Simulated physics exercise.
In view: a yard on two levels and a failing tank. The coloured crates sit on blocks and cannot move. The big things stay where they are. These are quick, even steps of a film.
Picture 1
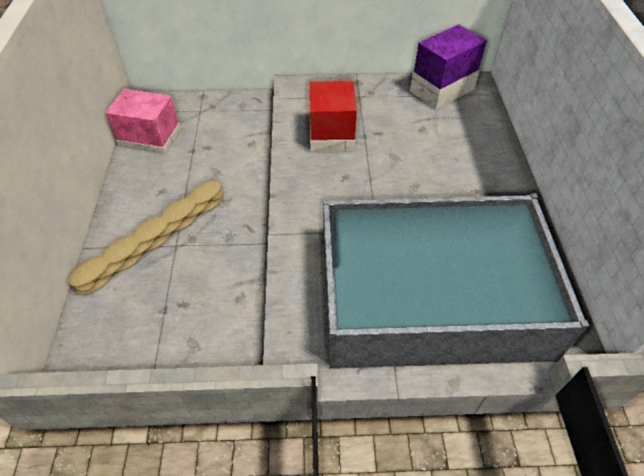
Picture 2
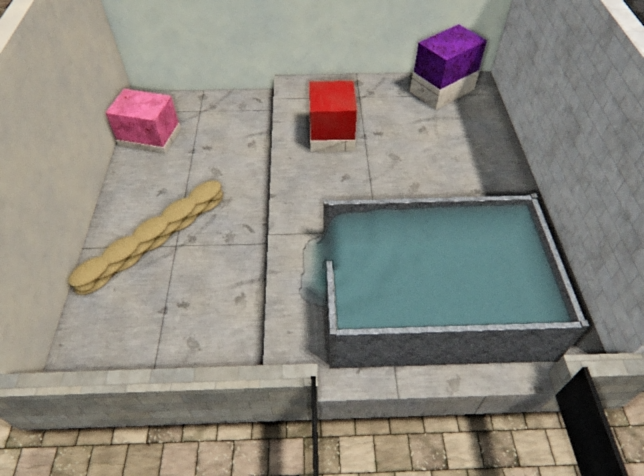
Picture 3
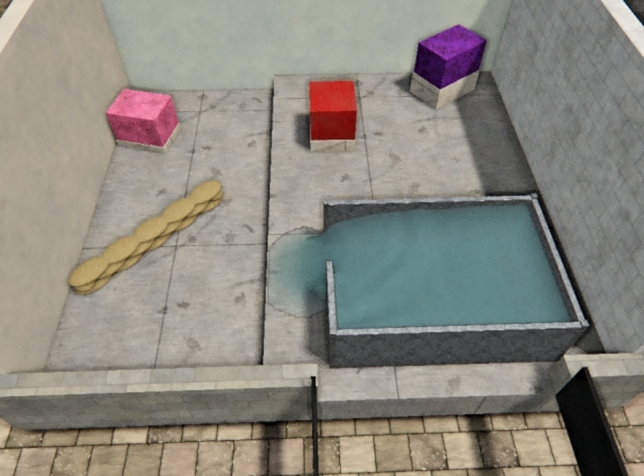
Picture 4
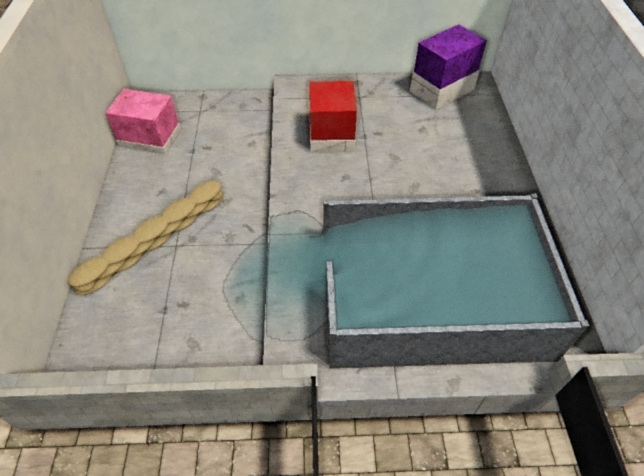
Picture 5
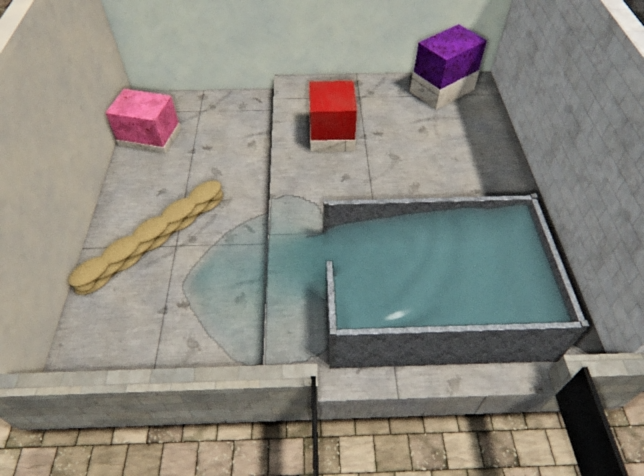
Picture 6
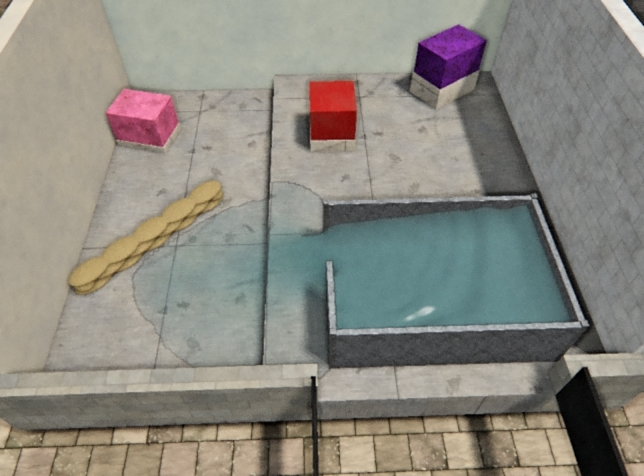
In a walled yard on two levels, an open tank of blue-green water stands whole and still near pink, red and purple blocks and a tan, rope-like barrier. Water pours through a gap in the tank's left side, spreads across the paving, crosses the step and fans out leftward over the other level.
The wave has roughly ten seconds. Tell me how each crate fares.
One by one: The purple crate escapes dry; the pink crate is wetted; the red crate escapes dry.
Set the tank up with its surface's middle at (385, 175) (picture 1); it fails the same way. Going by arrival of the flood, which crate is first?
That is the pink crate.
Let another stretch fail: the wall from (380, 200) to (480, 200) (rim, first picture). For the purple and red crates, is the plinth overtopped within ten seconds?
My reading: Purple crate is soaked, red crate ends up wet.
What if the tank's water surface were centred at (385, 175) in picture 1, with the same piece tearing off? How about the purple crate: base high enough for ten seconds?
Then: The purple crate stays dry.
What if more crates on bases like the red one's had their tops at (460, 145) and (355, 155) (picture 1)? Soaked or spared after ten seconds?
In turn: Is spared, is spared.
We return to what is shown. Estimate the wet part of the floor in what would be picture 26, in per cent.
Close to 45 %.
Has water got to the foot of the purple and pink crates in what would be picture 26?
One by one: Purple: Still dry; pink: Already wet.
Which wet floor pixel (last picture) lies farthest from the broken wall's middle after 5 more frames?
At about (40, 383).
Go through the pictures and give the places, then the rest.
The first picture shows the open tank at (442, 262) is whole and still.
In the second picture, the front is at (314, 243), out from the gap at (330, 260).
In the third picture, the front is at (272, 298), out from the gap at (330, 261).
In the fourth picture, water pours out at (330, 262) and has run to (229, 291).
In the fifth picture, water pours out at (330, 262) and has run to (190, 281).
In the sixth picture, water pours out at (330, 261) and has run to (142, 275).
A moment on, water covers 25 % of the floor; the purple crate not reached, the pink crate not reached, the red crate not reached.
Next, water covers 35 % of the floor; the purple crate not reached, the pink crate water round its plinth, the red crate water round its plinth.
Then, water covers 45 % of the floor; the purple crate not reached, the pink crate water round its plinth, the red crate water round its plinth.
Later, water covers 45 % of the floor; the purple crate not reached, the pink crate water round its plinth, the red crate water round its plinth.
In the end, water covers 45 % of the floor; the purple crate stayed above the water, the pink crate was topped, the red crate stayed above the water.
